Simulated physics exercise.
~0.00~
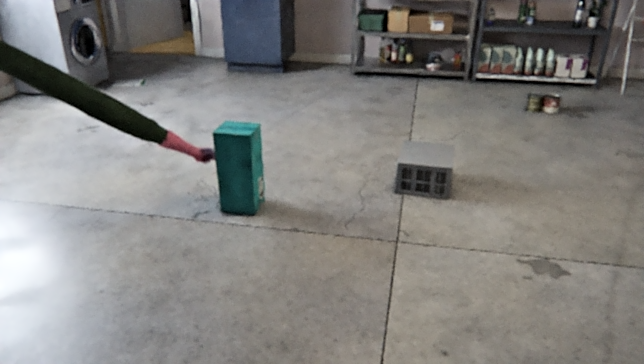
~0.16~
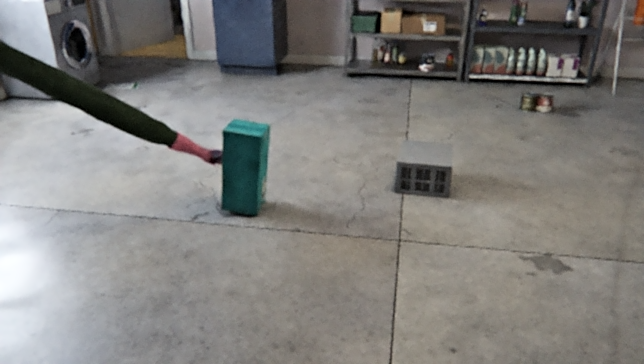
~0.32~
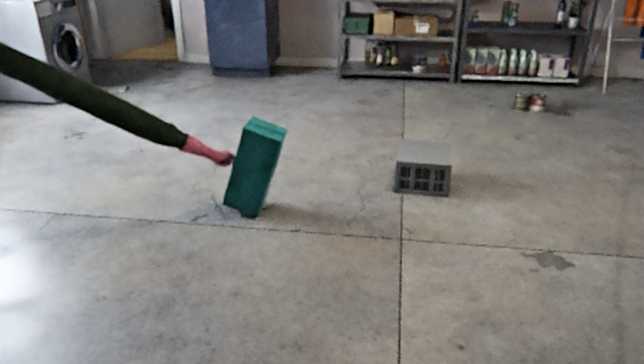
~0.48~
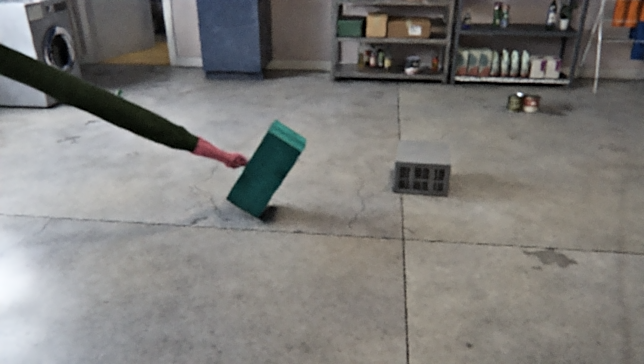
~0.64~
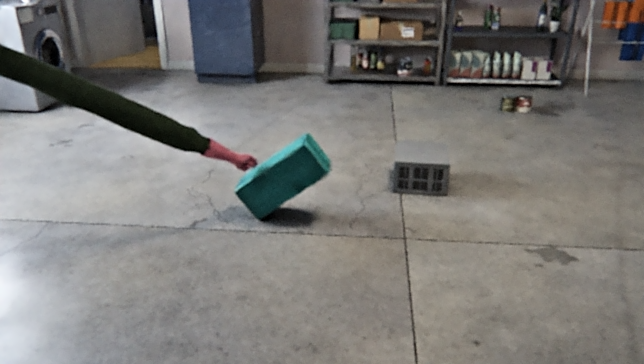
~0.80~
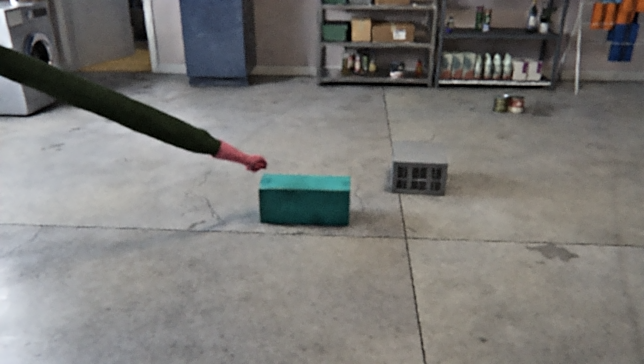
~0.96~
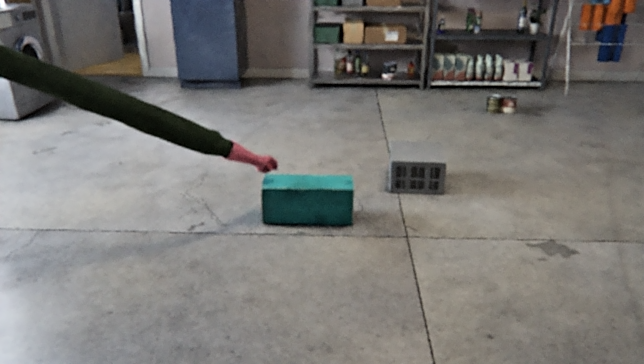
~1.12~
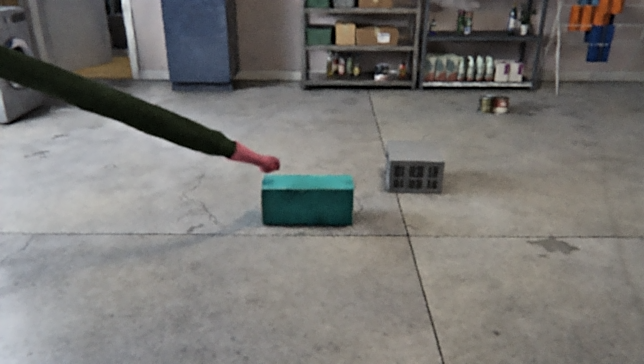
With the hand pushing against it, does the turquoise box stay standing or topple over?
The turquoise box topples. It leans farther and farther to the right and ends up lying on its long side on the floor.
